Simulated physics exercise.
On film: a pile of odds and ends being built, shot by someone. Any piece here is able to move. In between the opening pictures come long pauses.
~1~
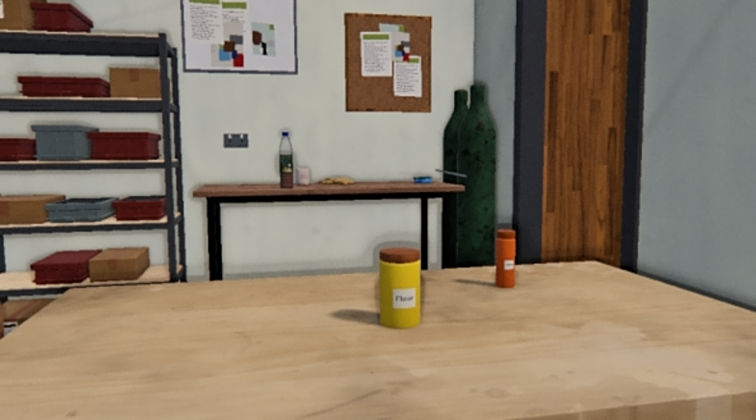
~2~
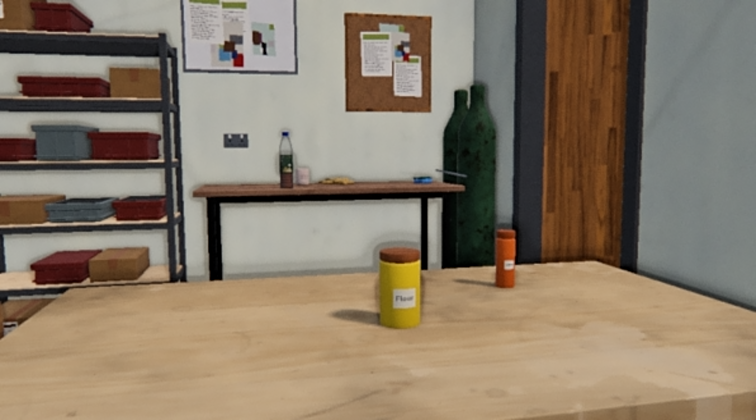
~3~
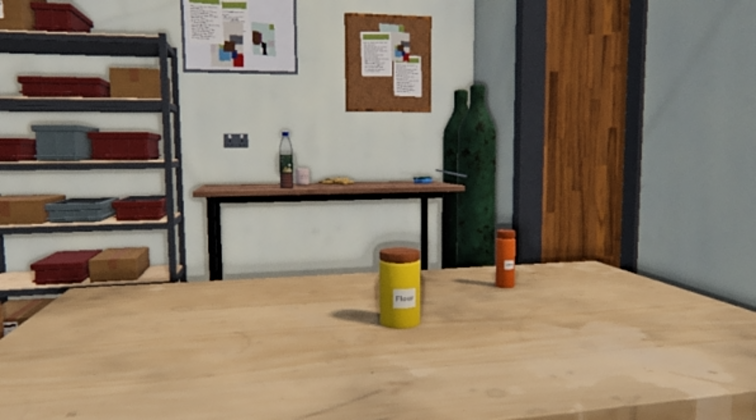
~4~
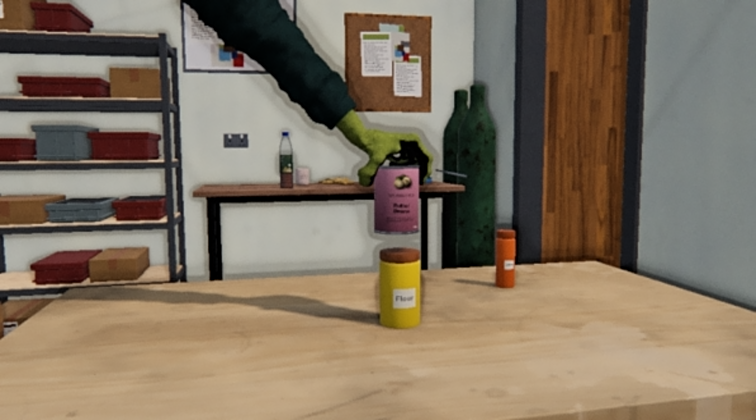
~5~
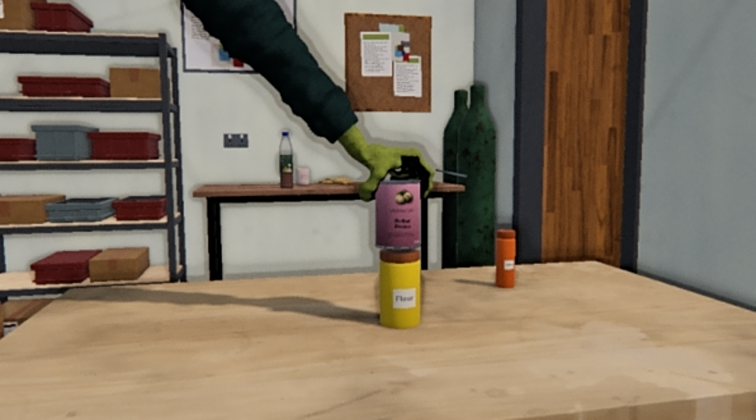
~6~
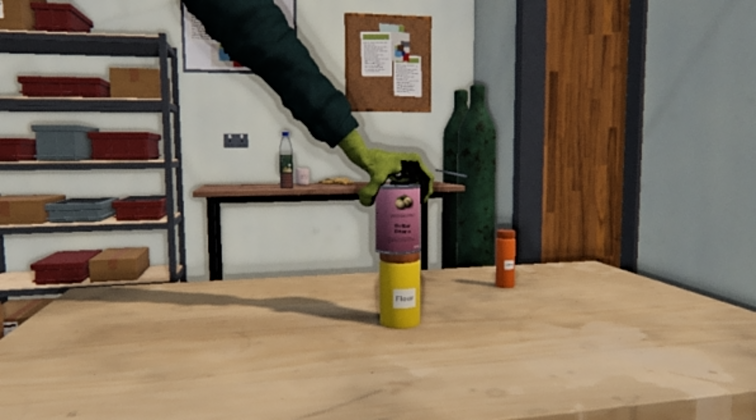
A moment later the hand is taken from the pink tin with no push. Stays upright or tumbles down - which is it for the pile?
It is going to rest securely.
Then, 0.50 s past the last view, nothing moves.
Then, 1.20 s past the last view, pink tin resting near (398, 219).
Finally, all 3 still in place. Final places as the last picture's camera would see them, pink tin near (398, 219). The pile stays up.
